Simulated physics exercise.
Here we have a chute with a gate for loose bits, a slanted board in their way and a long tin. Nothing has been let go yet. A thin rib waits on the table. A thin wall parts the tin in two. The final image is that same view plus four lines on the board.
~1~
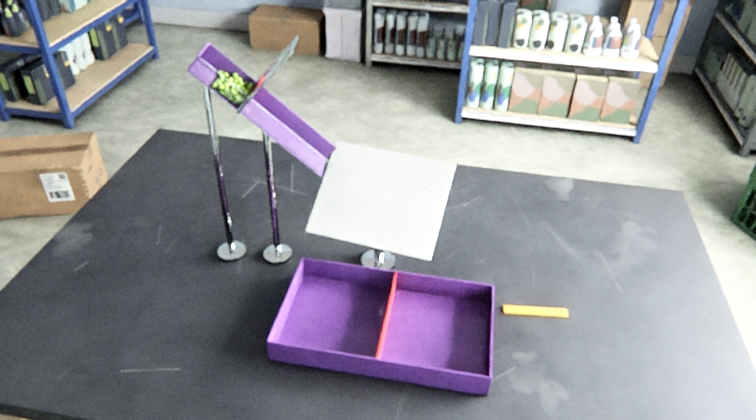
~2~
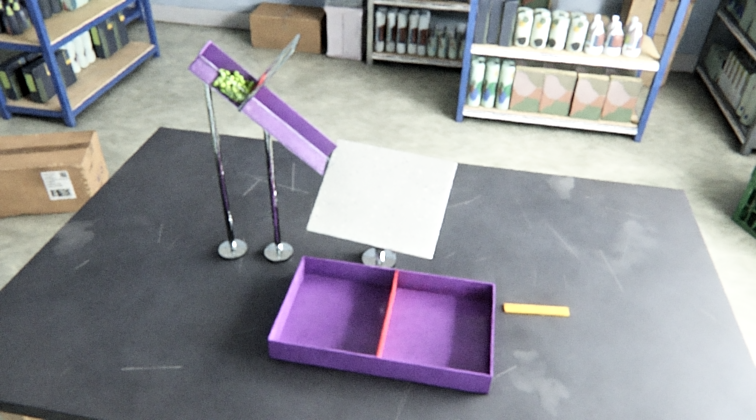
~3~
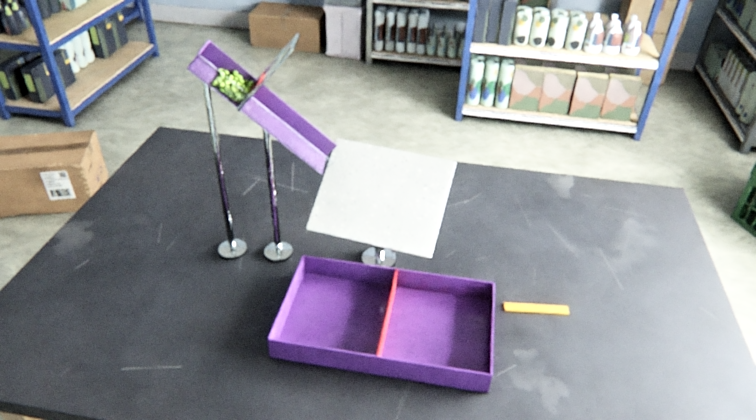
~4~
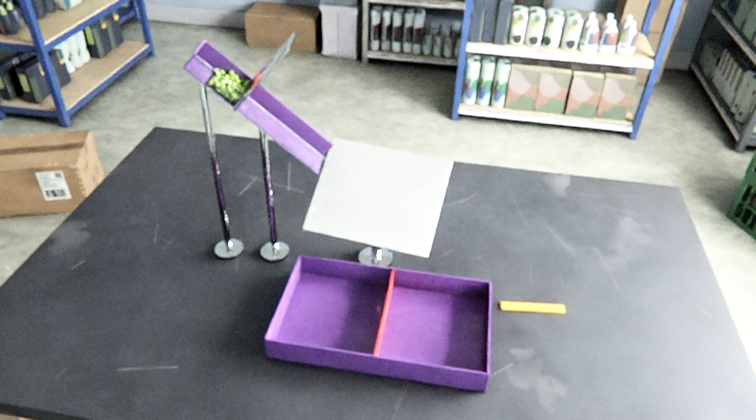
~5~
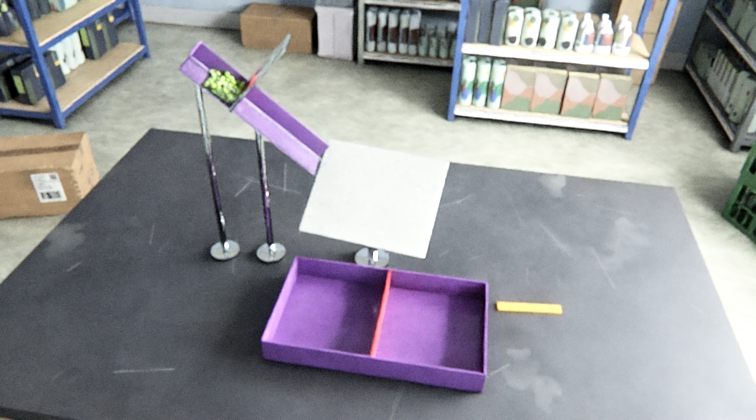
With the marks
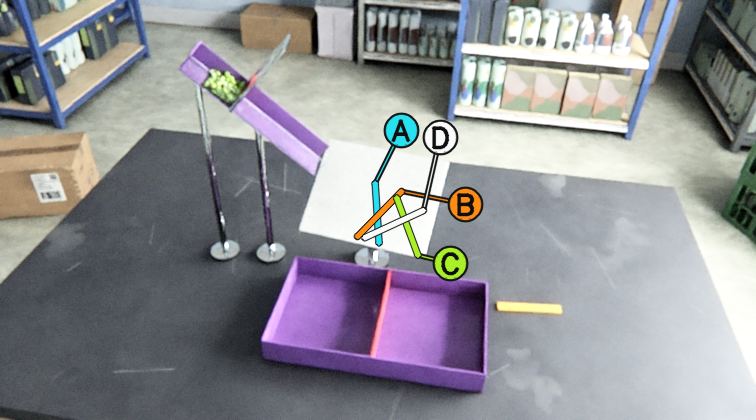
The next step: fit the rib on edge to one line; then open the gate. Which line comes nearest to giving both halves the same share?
Use line C.
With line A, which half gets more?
The left half.
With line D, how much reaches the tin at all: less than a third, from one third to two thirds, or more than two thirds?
It is more than two thirds.
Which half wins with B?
The left half.
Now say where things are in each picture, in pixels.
Load behind the gate at (233, 87), dried peas; lip of the chute at (323, 167), sloping fairly steeply, in the first frame.
Middle of the board at (382, 196), tilted fairly steeply; middle of its low edge at (367, 244); of its high edge at (396, 150), in the second frame.
Front corners of the tin at (268, 339) and (492, 375); front end of its middle wall at (377, 356); gate still shut at (258, 83), in the third frame.
Middle of the load at (230, 85); lip at (320, 165), in the fourth frame.
Middle of the load at (225, 86); lip at (316, 166), in the fifth frame.
On the marked copy, line A from (375, 183) to (379, 243); line B from (401, 191) to (357, 236); line C from (396, 197) to (418, 255); line D from (423, 210) to (364, 237).
With A, of what is caught, nearly all in the left half, a small part in the right.
With B, of what is caught, nearly all in the left half, a stray few in the right.
With C, of what is caught, about half in the left half, about half in the right.
With D, of what is caught, nearly all in the left half, a small part in the right.
